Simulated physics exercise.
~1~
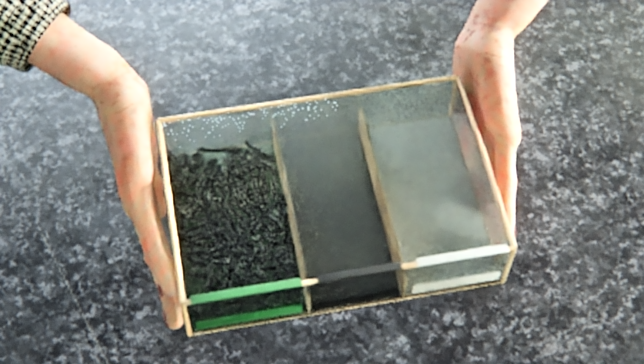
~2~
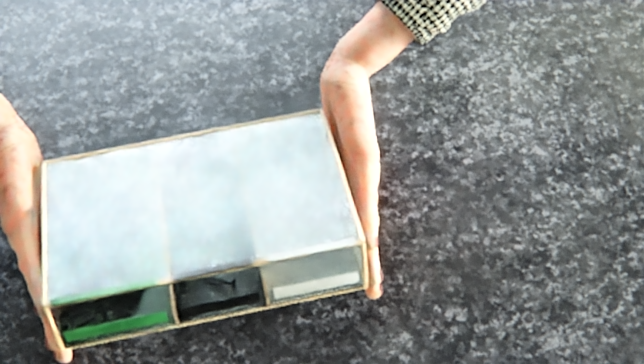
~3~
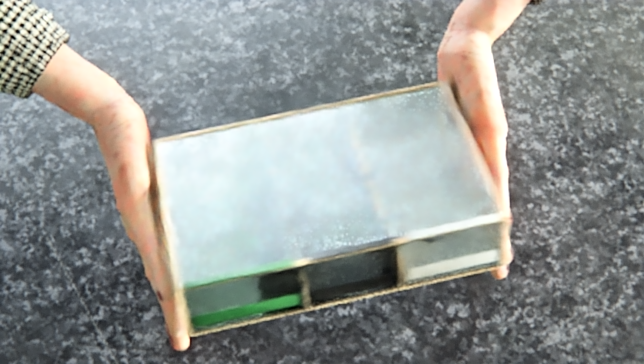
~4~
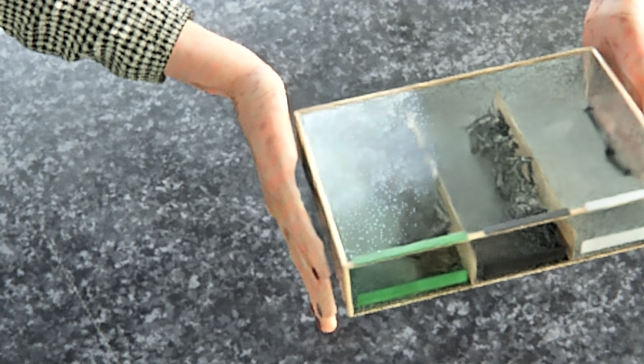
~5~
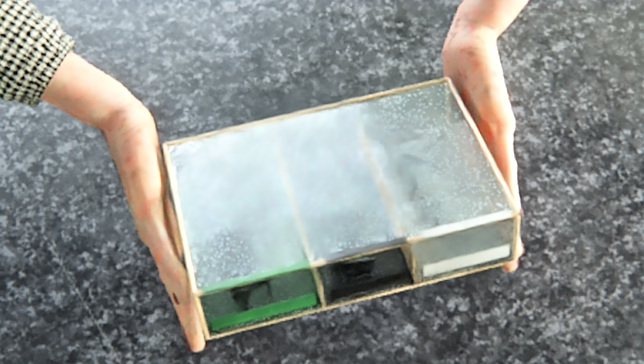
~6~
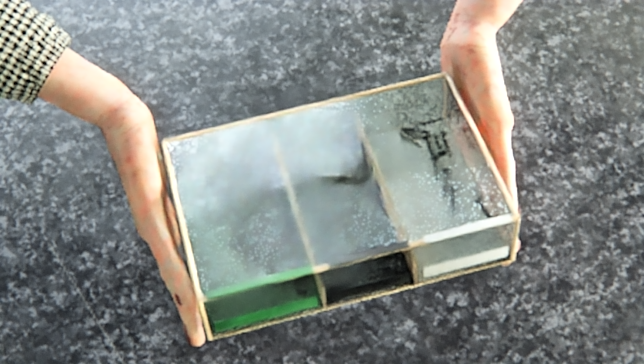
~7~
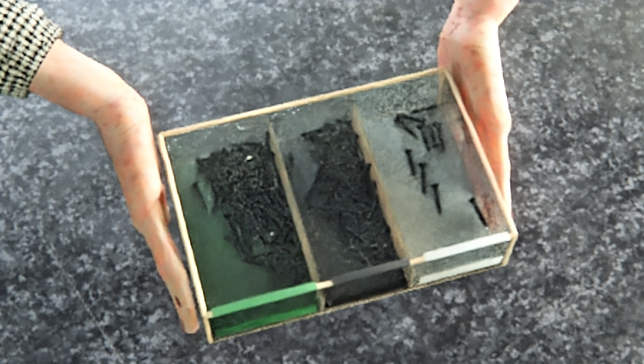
Hands shaking and tilting a clear-lidded box until black screws from the green compartment spread into the black and white ones.
